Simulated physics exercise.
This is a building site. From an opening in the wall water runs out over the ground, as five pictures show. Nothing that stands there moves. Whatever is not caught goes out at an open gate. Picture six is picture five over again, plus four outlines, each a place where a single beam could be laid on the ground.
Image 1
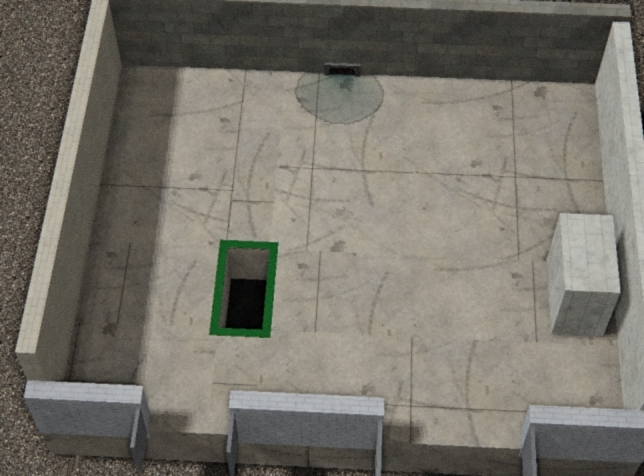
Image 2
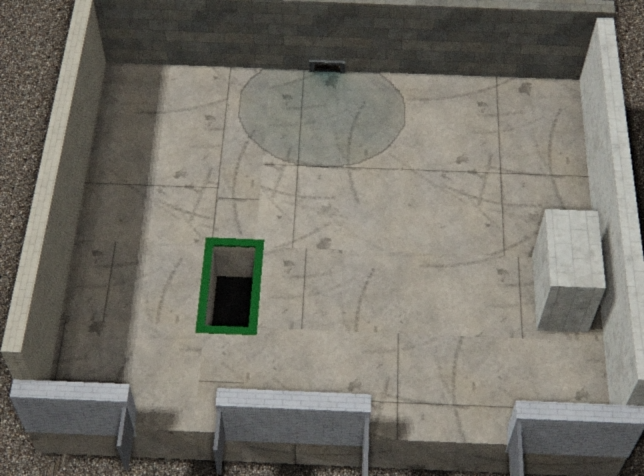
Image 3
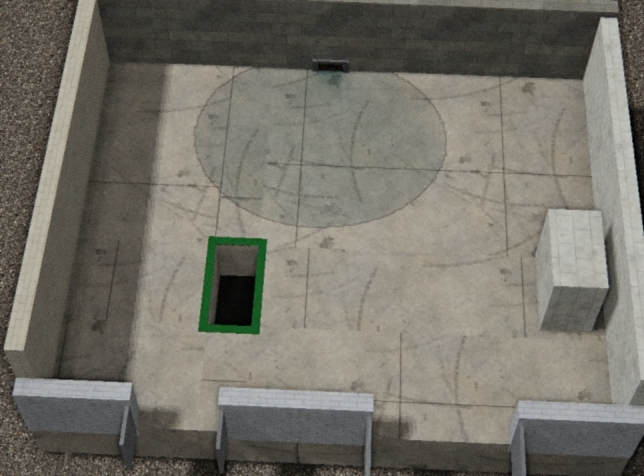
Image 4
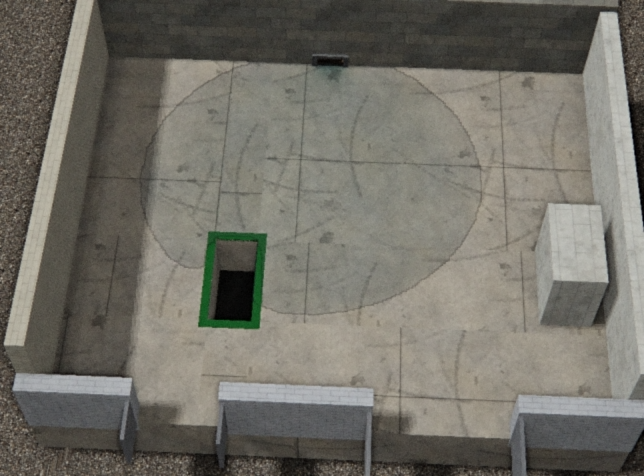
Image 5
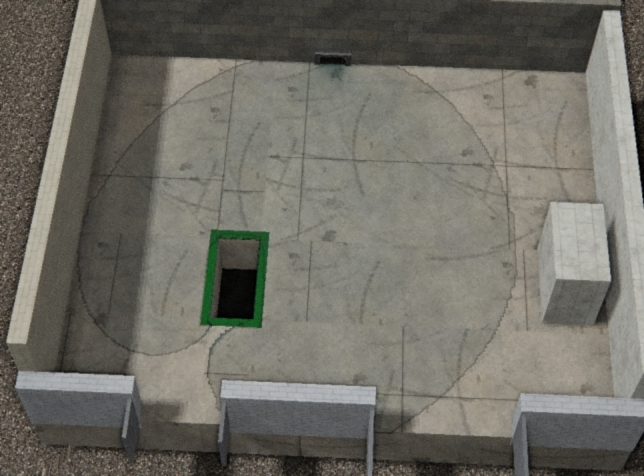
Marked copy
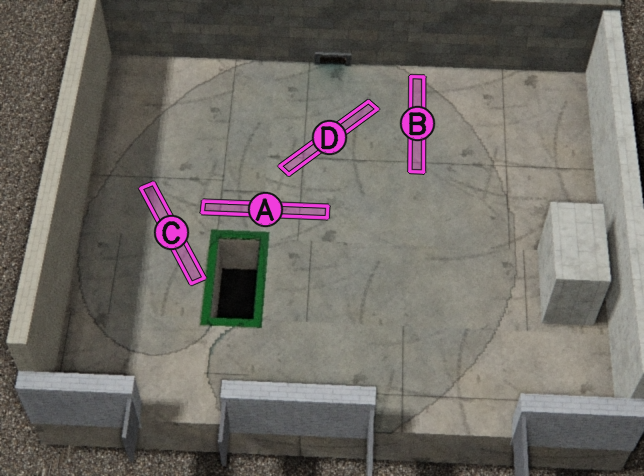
A wet patch spreads from the back wall across the concrete floor, surrounding a green-edged pit.
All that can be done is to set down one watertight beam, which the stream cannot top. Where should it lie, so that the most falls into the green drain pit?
Take C.
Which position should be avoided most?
It is A.
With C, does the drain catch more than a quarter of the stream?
Yes.
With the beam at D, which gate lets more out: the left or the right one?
The left one.
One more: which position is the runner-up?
B it is.
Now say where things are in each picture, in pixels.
The first frame shows outfall at (342, 69); green drain pit at (245, 288); open gate at (193, 416); open gate at (451, 429); front seen at (369, 111), 2 % of the ground wet; green drain pit still dry.
The second frame shows front seen at (369, 156), 9 % of the ground wet; green drain pit still dry.
The third frame shows front seen at (349, 222), 19 % of the ground wet; green drain pit still dry.
The fourth frame shows front seen at (306, 307), 35 % of the ground wet; green drain pit taking water.
The fifth frame shows front seen at (137, 341), 55 % of the ground wet; green drain pit taking water.
On the marked copy, A from (202, 206) to (327, 211); B from (416, 171) to (417, 76); C from (147, 185) to (197, 280); D from (284, 170) to (372, 105).
For position A, about 3 % of the stream goes into the green drain pit, about 97 % out by the gates.
For position B, about 28 % of the stream goes into the green drain pit, about 72 % out by the gates.
For position C, about 42 % of the stream goes into the green drain pit, about 58 % out by the gates.
For position D, about 20 % of the stream goes into the green drain pit, about 79 % out by the gates.
